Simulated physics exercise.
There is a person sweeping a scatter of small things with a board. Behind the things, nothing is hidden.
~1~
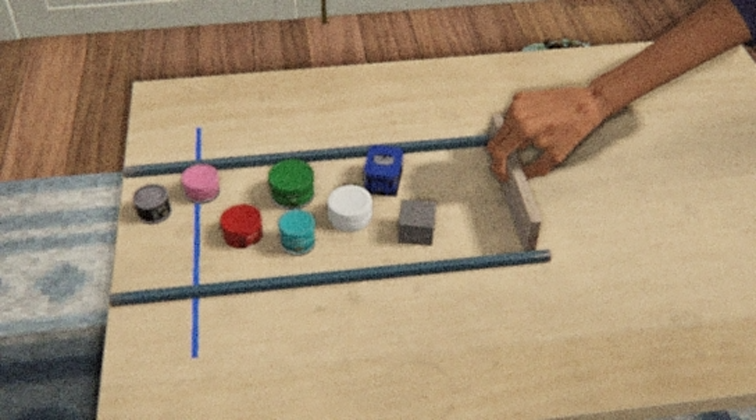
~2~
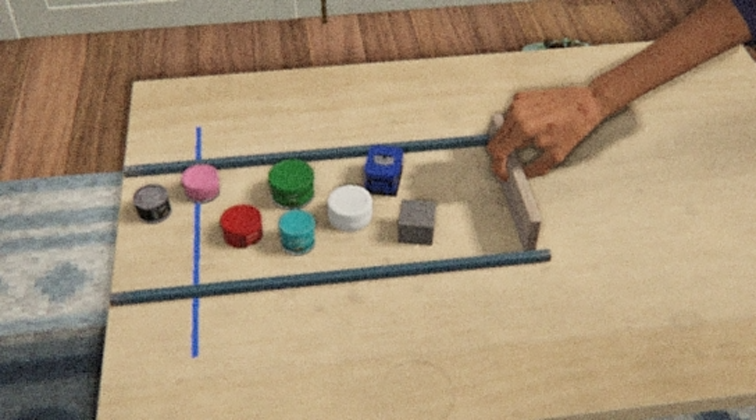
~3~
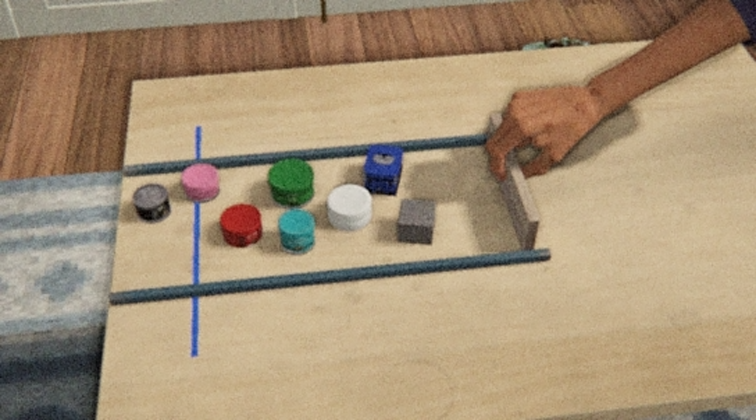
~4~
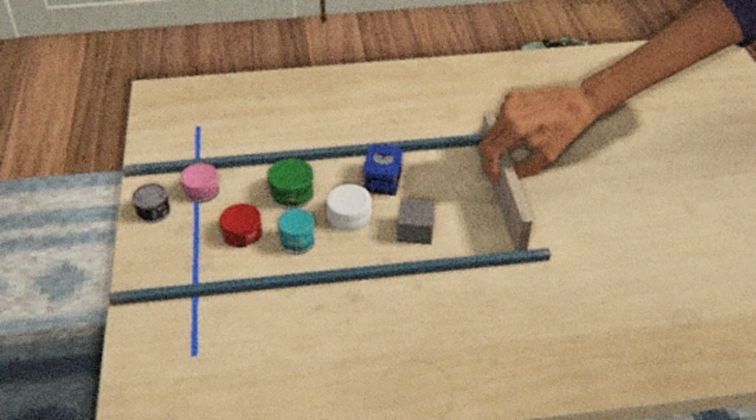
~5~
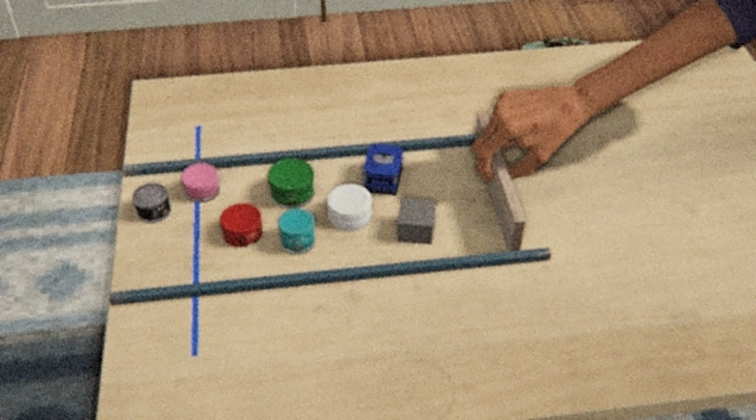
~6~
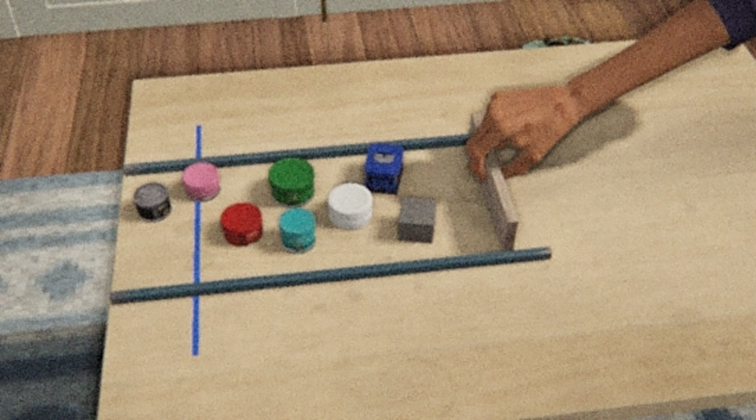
We see a hand holding a board upright between two dark rails on a wooden tabletop, sliding it slightly left toward a scatter of small tubs, tins and blocks, which stay still around a blue line.
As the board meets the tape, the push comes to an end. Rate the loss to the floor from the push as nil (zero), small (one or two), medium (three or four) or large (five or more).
The loss is small.
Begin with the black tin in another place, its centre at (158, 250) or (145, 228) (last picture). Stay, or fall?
Well, the black tin fails to stay the first time and fails to stay the second time.
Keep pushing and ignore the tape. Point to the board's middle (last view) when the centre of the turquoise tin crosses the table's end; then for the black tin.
The middle sits near (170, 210) for the first and near (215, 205) for the other.
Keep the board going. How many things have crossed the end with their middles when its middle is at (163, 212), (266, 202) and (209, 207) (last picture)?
The numbers past the end are 5, 0 and 1.
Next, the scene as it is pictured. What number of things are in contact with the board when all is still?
3.
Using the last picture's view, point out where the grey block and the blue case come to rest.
Close to (177, 250); the other close to (179, 188).
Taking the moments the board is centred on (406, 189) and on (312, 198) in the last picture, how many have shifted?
In order, the tallies are 2 and 6.
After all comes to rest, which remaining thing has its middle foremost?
The one is the pink tin.
A little later, none off yet; black tin at rest near (153, 202); pink tin at rest near (202, 182); red tub at rest near (242, 225).
Next, none off yet; black tin at rest near (150, 205); pink tin shifted about its own width near (159, 178); red tub shifted about its own width near (184, 226).
When it is over, the number that fall off is one or two; down, black tin.
